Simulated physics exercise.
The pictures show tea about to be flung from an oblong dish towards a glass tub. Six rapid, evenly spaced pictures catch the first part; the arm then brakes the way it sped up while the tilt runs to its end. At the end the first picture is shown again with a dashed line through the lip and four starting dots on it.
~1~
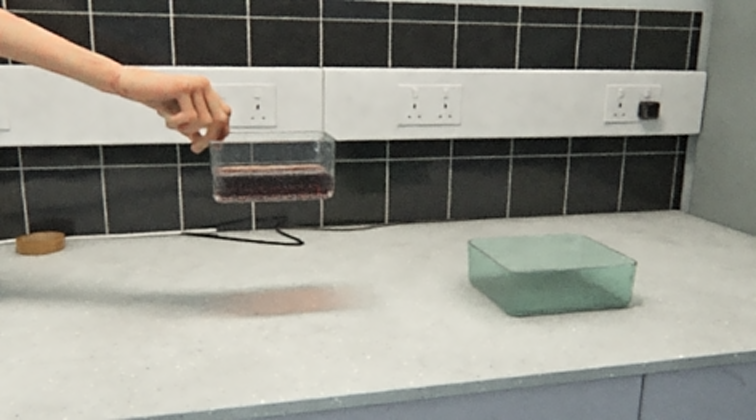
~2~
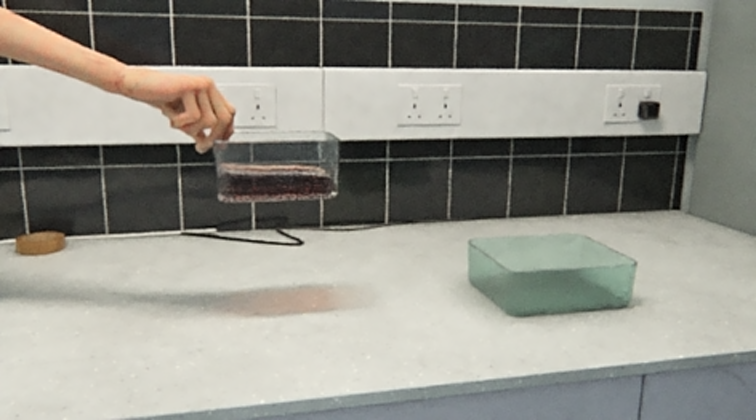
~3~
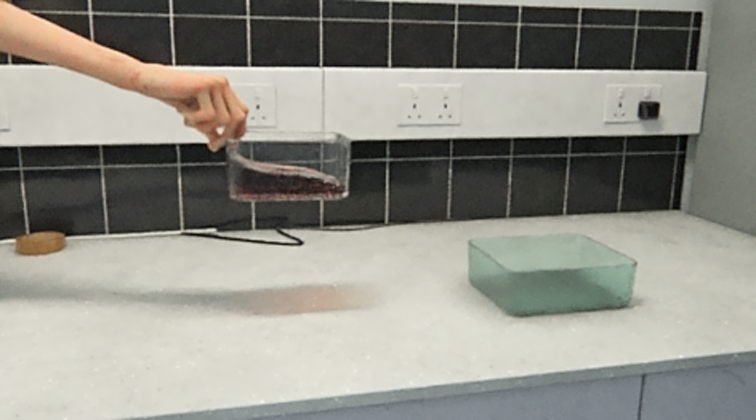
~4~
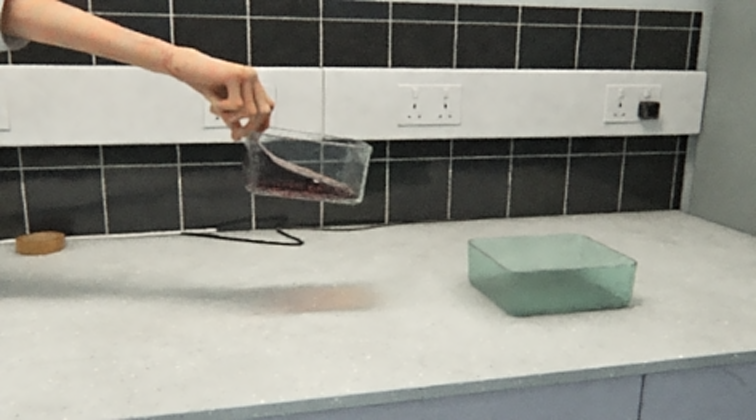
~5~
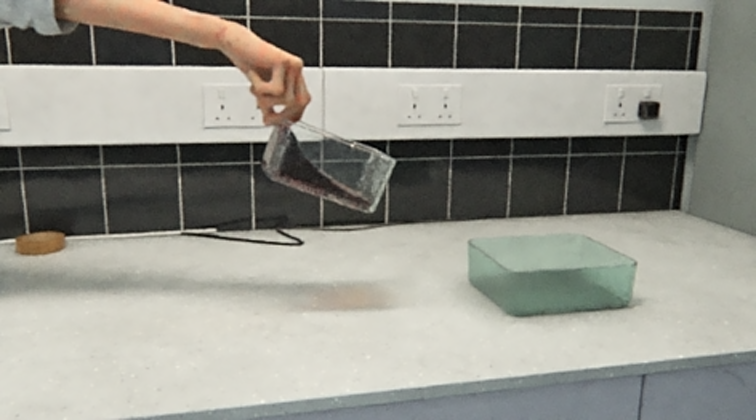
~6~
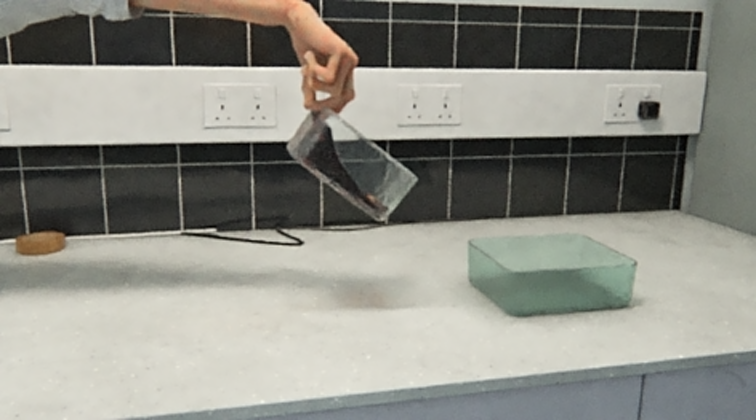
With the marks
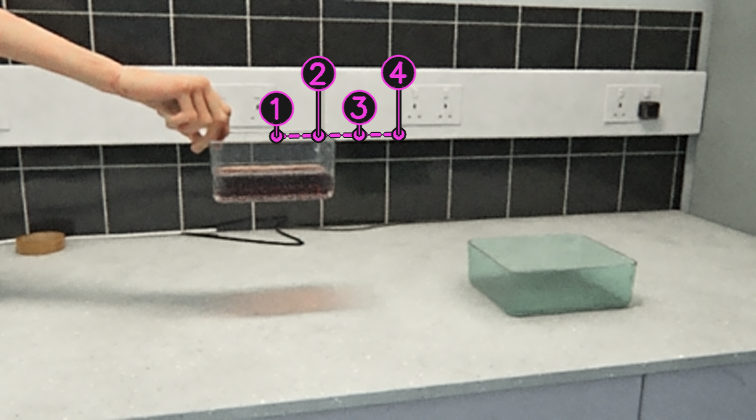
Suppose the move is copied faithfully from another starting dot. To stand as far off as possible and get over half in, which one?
It is 3.
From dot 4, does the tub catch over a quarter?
Yes, it does.
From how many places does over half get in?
Two of the four.
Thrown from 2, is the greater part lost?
Yes.
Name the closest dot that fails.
That would be 2.
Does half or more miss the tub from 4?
No.
On the marked copy, 1 at (276, 136); 2 at (318, 135); 3 at (359, 135); 4 at (398, 134).
With 1, about 14 % lands in the tub, 80 % falls short and 6 % goes beside or beyond.
With 2, about 36 % lands in the tub, 55 % falls short and 10 % goes beside or beyond.
With 3, about 76 % lands in the tub, 11 % falls short and 13 % goes beside or beyond.
With 4, about 78 % lands in the tub, 5 % falls short and 17 % goes beside or beyond.
